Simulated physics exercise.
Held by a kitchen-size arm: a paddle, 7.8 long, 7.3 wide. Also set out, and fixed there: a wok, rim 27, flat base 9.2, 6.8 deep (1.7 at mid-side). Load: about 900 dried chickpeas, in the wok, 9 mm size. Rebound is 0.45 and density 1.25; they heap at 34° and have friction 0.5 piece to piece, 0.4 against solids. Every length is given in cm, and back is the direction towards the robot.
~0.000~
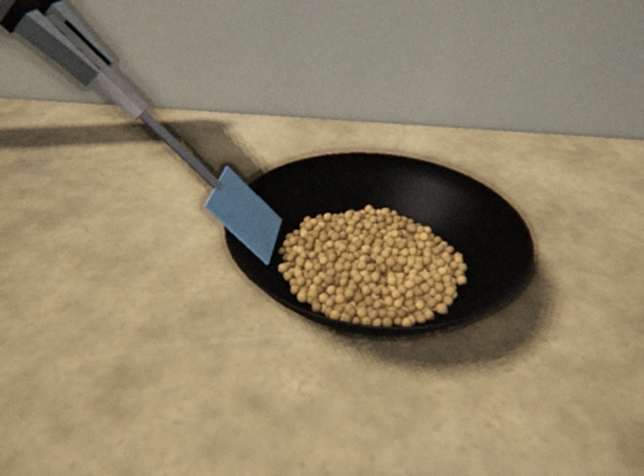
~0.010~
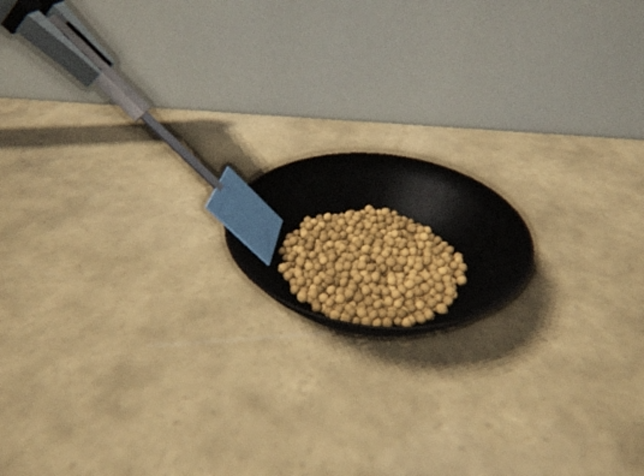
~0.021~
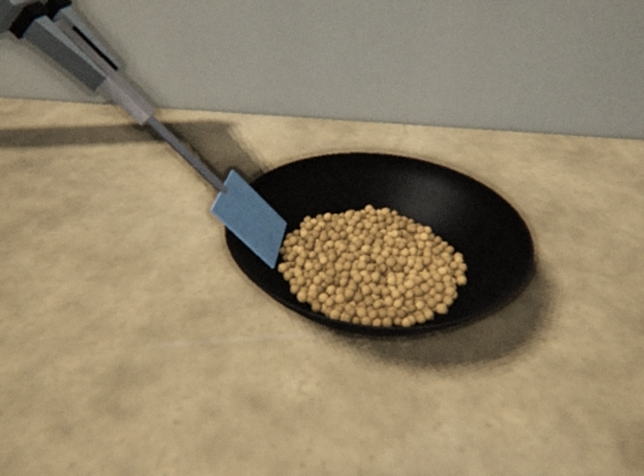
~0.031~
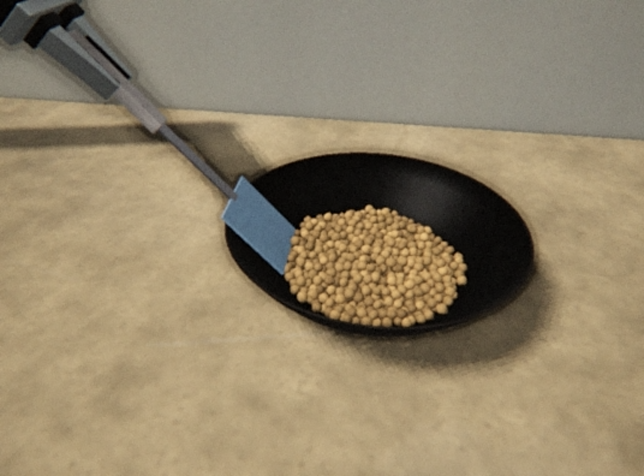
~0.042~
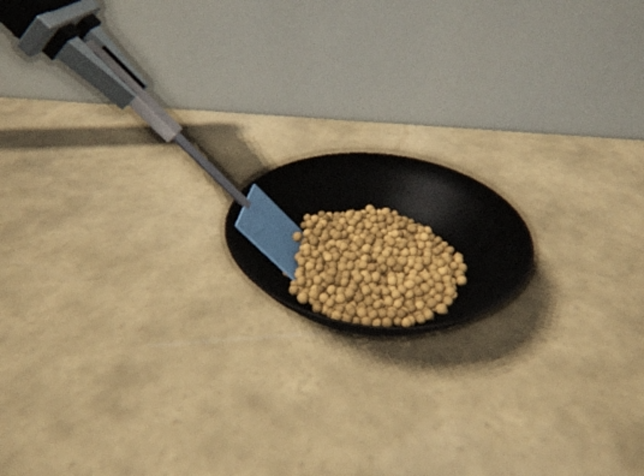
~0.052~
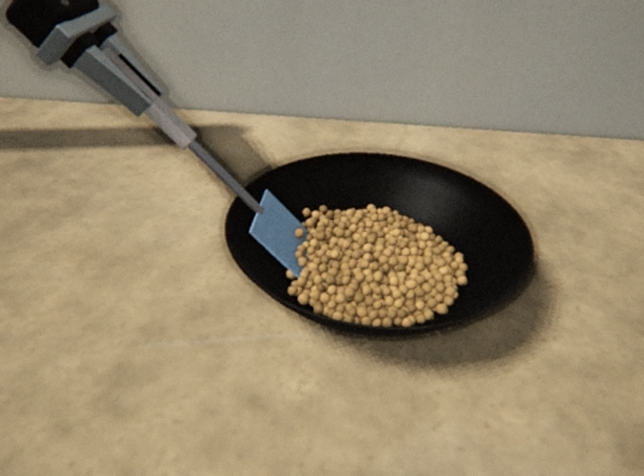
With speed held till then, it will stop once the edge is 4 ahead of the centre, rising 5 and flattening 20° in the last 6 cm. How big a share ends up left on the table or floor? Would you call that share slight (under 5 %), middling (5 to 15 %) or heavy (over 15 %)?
It is middling.
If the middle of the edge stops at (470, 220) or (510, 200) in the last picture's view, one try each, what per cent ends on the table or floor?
Respectively some 20 and 35 percent end on the table or floor.
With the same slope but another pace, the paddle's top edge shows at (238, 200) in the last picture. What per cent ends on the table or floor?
Share: Roughly 0 %.
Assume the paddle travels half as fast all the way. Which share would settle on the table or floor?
Estimated result: Some 0 %.
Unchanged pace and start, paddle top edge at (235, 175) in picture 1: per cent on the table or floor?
10 percent or so.
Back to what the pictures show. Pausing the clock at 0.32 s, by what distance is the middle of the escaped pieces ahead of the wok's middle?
24 cm.
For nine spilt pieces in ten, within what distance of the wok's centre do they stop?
Around 75 centimetres from the centre.
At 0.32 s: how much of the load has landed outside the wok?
Fraction noted: Close to 6 per cent.
After 0.08 s, sloping 47°, highest piece 5 above the table; 900 in the wok.
After 0.10 s, sloping 41°, highest piece 7 above the table; 900 in the wok.
After 0.32 s, sloping 28°, highest piece 8 above the table; 813 in the wok, 50 on the table or floor, 37 on the blade or in flight.
After 1.37 s, sloping 28°, highest piece 6 above the table; 812 in the wok, 88 on the table or floor.
In the end, 812 in the wok, 88 on the table or floor. That is 10 % on the table or floor.
